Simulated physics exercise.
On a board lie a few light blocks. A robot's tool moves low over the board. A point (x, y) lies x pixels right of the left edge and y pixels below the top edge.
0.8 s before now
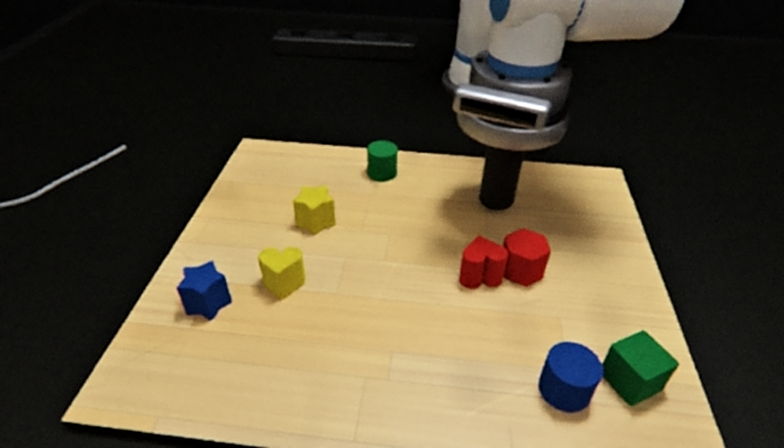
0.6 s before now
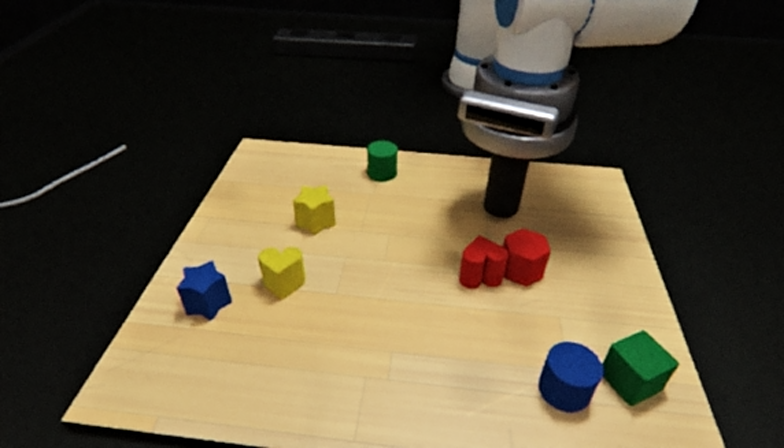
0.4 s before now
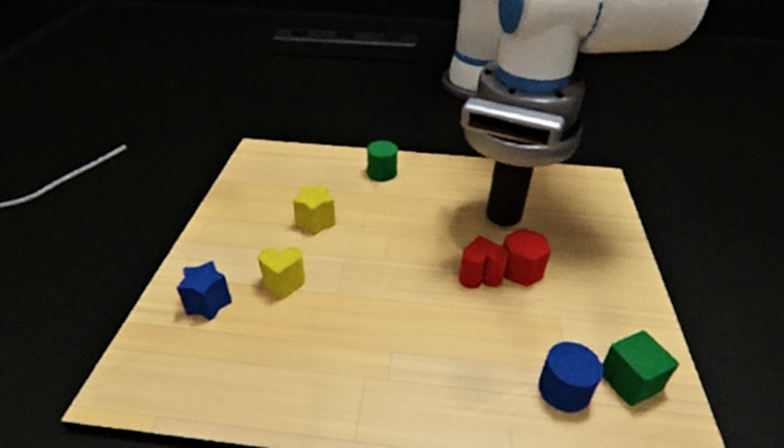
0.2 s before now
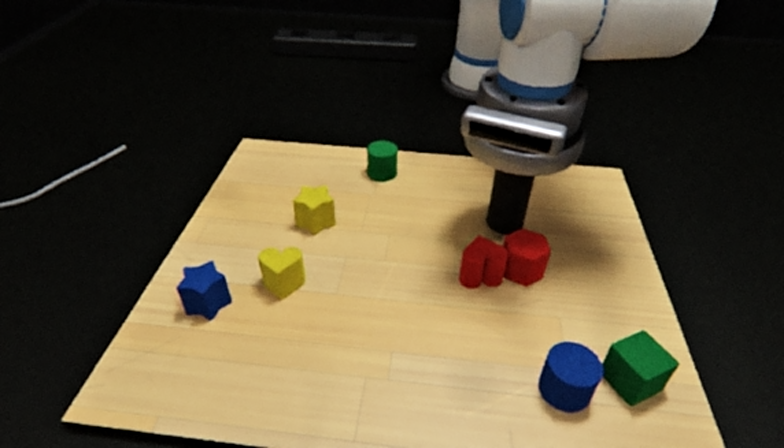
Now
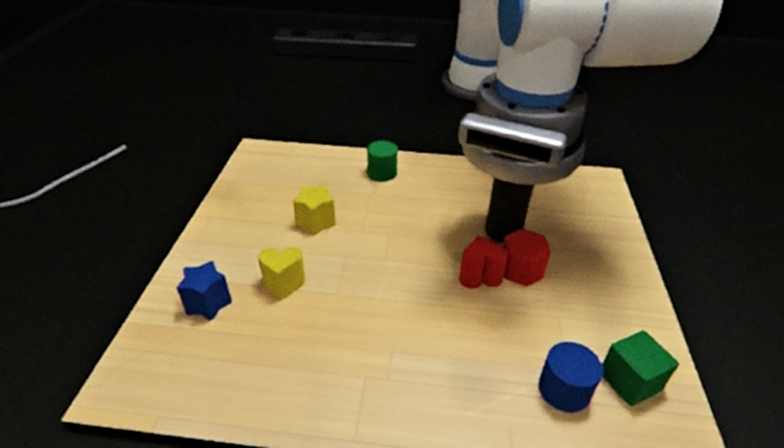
A robot arm with a dark, rod-like tool moves slightly toward the viewer over a wooden board, drifting a little to the right at first. The tool draws close behind the touching red heart and red hexagon, while all the colored blocks, including the blue and green ones, stay still.
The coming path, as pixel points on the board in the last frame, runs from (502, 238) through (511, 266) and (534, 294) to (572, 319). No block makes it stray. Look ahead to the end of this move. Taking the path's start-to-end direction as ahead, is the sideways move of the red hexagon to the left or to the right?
Over to the right.
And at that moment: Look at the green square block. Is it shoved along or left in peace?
Once the path ends, it is where it was.
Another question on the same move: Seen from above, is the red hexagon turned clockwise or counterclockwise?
The sense of turning is clockwise.
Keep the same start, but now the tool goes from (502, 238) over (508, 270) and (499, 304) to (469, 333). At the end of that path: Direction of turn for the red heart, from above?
It twists clockwise.
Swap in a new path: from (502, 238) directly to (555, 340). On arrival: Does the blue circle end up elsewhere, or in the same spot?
From what I can tell, it won't keep its place.
On the path given first. One third of the way, tool (513, 259); red hexagon (539, 269).
Two thirds of the way, tool (537, 287); red heart (485, 254), turned 25° clockwise; red hexagon (557, 302), turned 25° clockwise.
At the end, tool (575, 311); red heart (485, 254), turned 25° clockwise; red hexagon (578, 327), turned 60° clockwise; blue circle (576, 370); green square block in place.
